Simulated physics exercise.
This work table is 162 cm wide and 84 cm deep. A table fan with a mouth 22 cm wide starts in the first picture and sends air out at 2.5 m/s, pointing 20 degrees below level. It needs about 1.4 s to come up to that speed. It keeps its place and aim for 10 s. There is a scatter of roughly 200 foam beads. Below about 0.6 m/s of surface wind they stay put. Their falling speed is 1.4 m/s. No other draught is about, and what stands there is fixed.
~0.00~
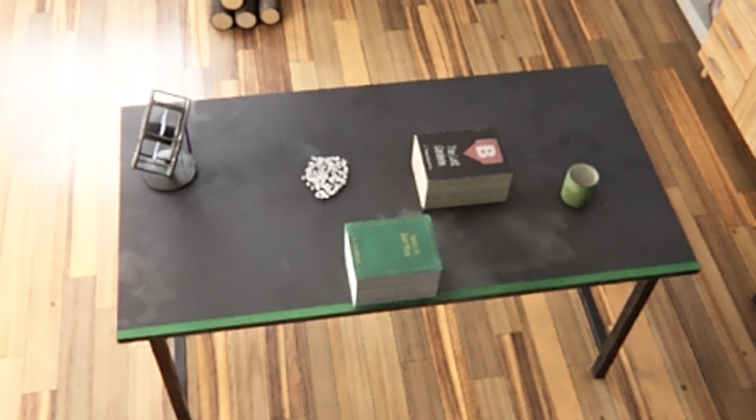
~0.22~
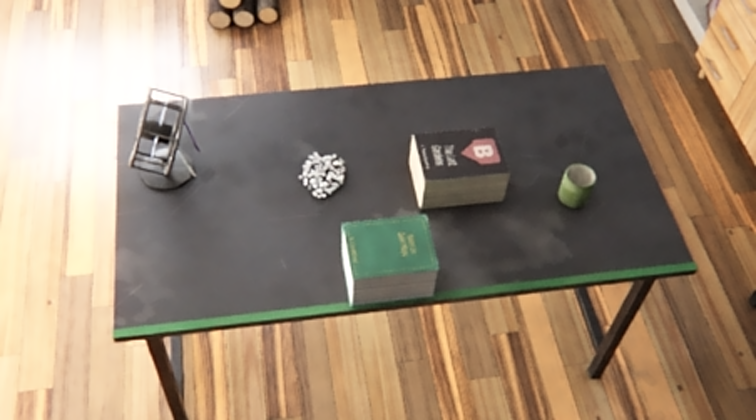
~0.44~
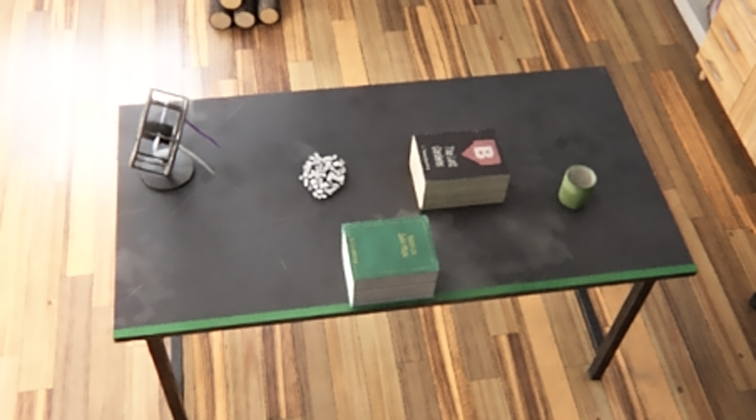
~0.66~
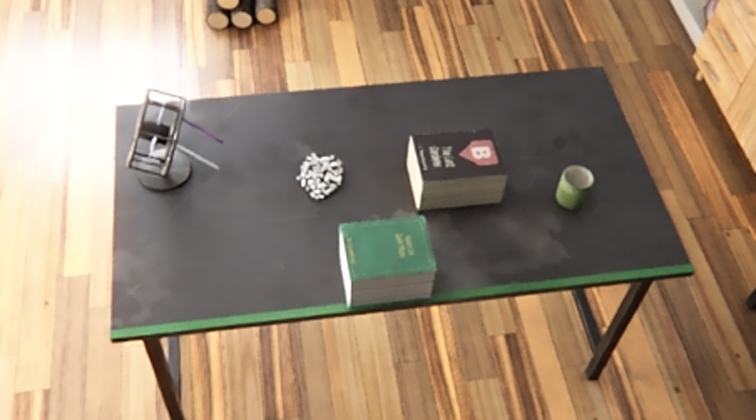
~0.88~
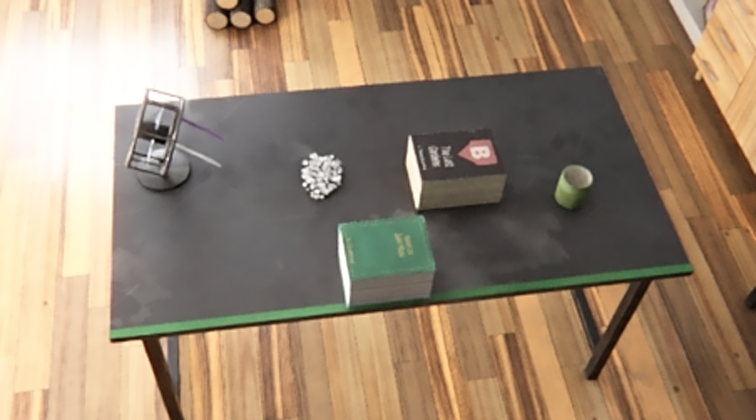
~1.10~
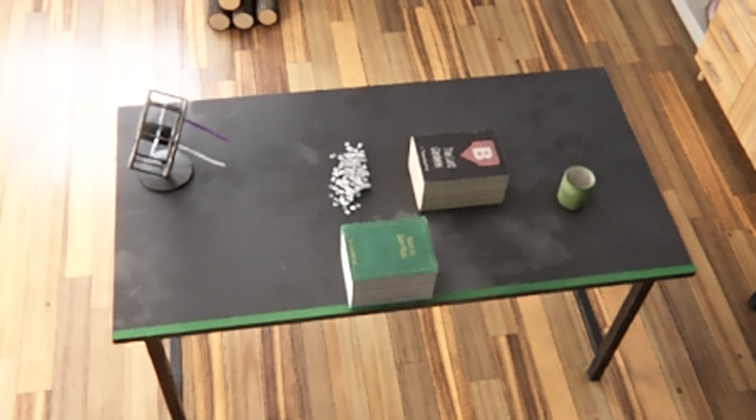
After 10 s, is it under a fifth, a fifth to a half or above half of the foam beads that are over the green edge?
Of the foam beads, between a fifth and a half end over the green edge.
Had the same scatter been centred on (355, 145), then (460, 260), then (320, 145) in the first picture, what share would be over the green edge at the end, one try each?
In turn about 0 %, 60 %, 0 %.
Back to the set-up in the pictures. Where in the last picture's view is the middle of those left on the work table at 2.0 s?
At about (584, 148).
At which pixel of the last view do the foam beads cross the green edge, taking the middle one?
Around (552, 289).
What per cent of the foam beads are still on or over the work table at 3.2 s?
About 15 %.
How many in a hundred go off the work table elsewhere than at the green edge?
Near 60 %.
After 2.0 s, 85 % are on the move or not yet settled, 32 % are over the green edge; the middle of those still in play is near (602, 142).
After 3.2 s, 16 % are on the move or not yet settled, 36 % are over the green edge.
After 5.5 s, 4 % are on the move or not yet settled, 38 % are over the green edge.
After 10.0 s, at the end, 38 % are over the green edge.
